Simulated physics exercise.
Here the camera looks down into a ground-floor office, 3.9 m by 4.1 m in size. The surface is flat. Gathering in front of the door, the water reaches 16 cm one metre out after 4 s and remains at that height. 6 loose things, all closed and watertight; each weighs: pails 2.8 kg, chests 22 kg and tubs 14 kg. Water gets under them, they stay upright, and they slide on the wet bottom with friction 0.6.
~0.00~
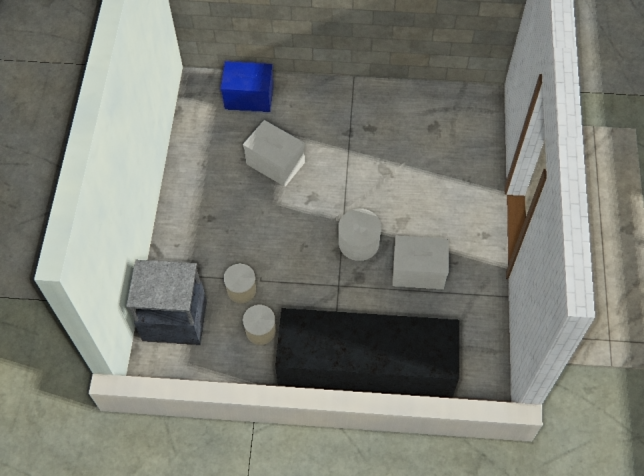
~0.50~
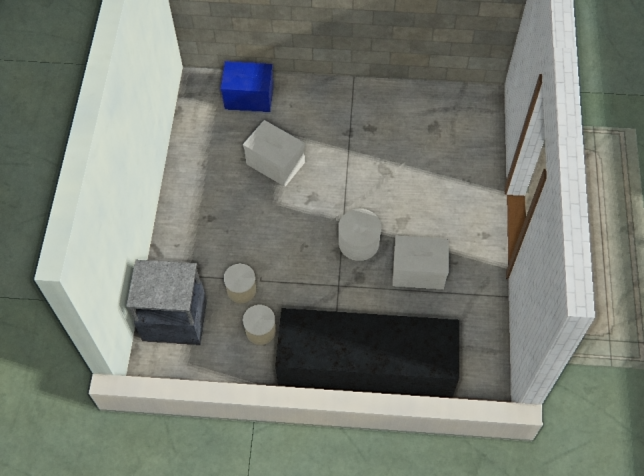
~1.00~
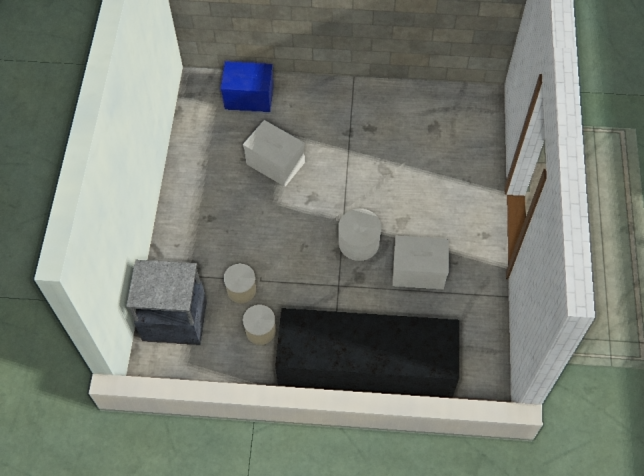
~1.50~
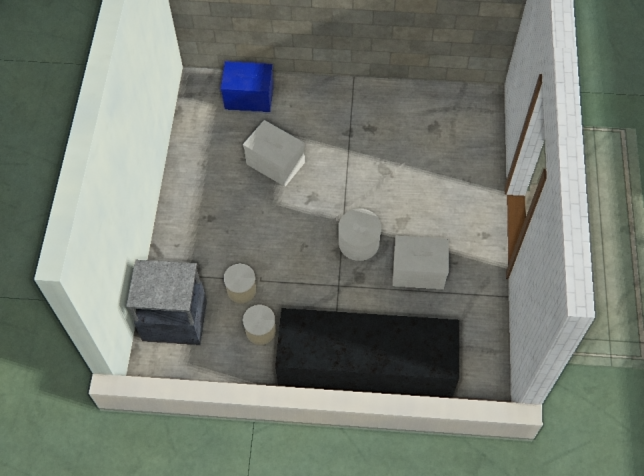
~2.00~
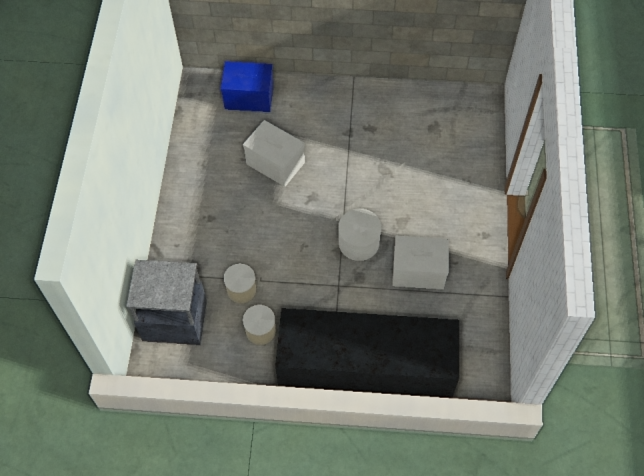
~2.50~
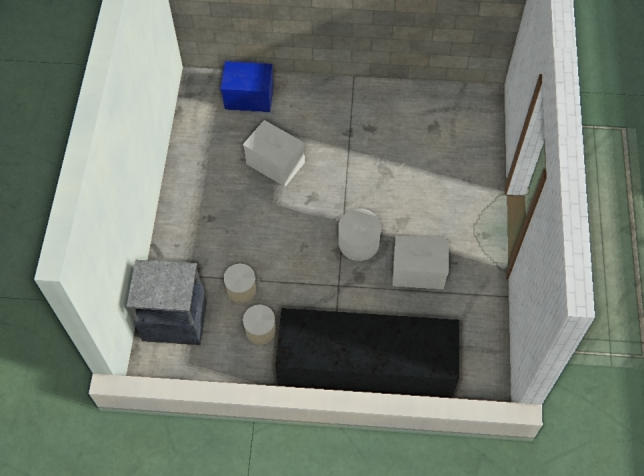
In a ground-floor office, greenish water spreads outside and slips in at the doorway.
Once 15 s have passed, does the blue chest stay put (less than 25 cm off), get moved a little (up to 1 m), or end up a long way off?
It stays put.
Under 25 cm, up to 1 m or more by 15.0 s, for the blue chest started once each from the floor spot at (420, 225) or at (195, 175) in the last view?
From the first spot it would drift a bit, and from the second it would stay roughly in place.
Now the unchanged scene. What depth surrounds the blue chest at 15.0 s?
9 cm or so.
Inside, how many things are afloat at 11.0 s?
I'd say 1 of them.
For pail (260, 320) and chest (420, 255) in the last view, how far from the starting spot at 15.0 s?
Respectively 10 and 0 cm.
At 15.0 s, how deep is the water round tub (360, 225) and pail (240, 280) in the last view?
Depths: Near 8 cm, then near 7 cm.
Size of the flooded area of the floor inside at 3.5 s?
Somewhere about 1.5 m2, give or take.
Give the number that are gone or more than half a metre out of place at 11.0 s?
By my reckoning, 0.
After 3.5 s the blue chest is near (247, 76), 0.0 m from its start, aground; 0 afloat.
After 6.8 s the blue chest is near (247, 76), 0.0 m from its start, aground; 0 afloat.
After 11.0 s the blue chest is near (247, 76), 0.0 m from its start, aground; 1 afloat.
After 15.0 s the blue chest is near (242, 82), 0.1 m from its start, aground; 2 afloat.
